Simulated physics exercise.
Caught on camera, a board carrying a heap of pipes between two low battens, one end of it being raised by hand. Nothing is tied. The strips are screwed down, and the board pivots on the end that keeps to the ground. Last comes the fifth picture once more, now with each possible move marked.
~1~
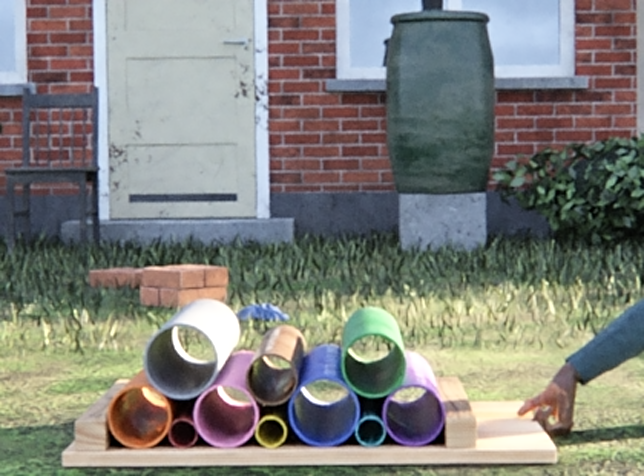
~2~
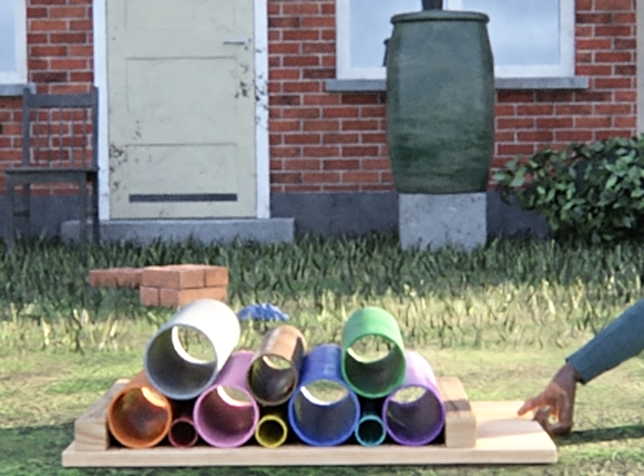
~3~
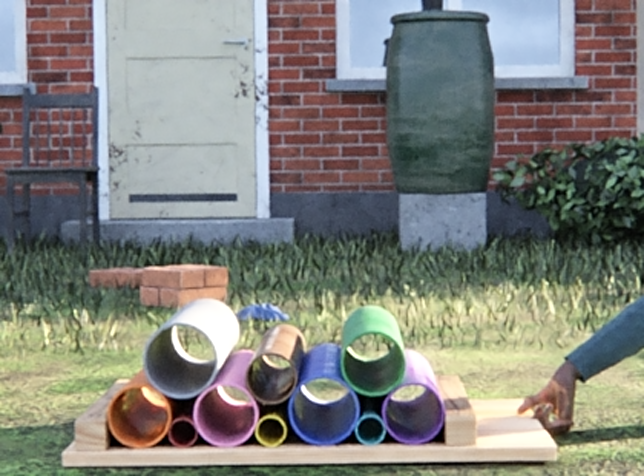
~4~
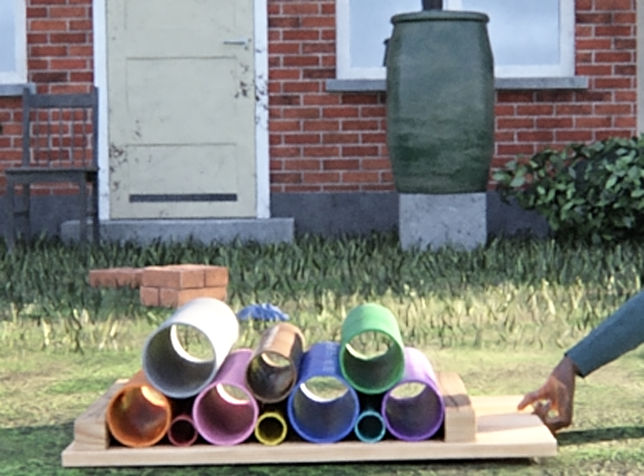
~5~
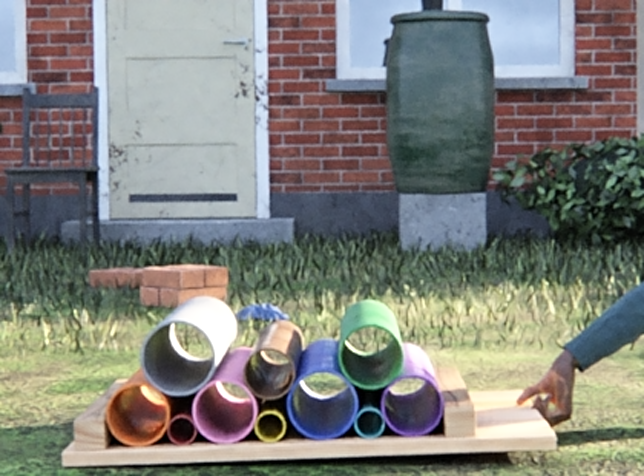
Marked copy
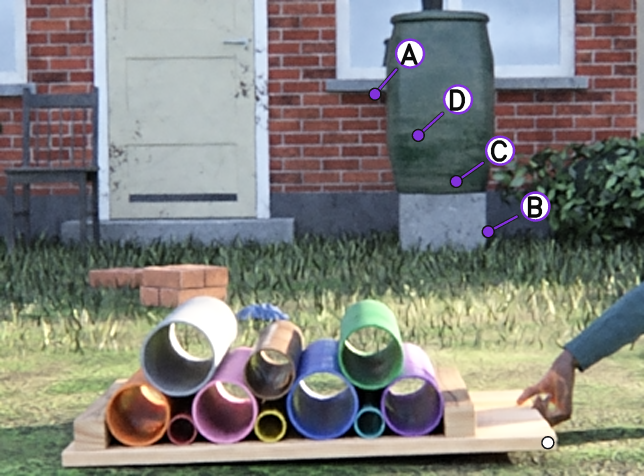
A hand at the right slowly lifted one end of a wooden board on the grass, tilting it slightly, and the heap of colourful pipes between its two wooden strips shifted slightly to the left.
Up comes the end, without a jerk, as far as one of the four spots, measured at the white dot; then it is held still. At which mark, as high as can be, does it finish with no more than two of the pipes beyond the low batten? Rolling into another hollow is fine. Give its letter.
Raise it to D.
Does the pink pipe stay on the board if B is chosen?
The pink pipe: Yes.
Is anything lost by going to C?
At C: No.
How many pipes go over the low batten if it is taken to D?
It comes to one.
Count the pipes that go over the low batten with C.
With C, none.
On the marked copy, A at (375, 95); B at (488, 232); C at (456, 181); D at (418, 135); the white dot at (548, 442).
Following D. Soon after the start, board at 21°.
Later, board at 41°.
In the end, board at 42°, one over the low batten (grey).
As for the rest, A four over the low batten (pink, brown, grey, green); B none over the low batten; C none over the low batten.
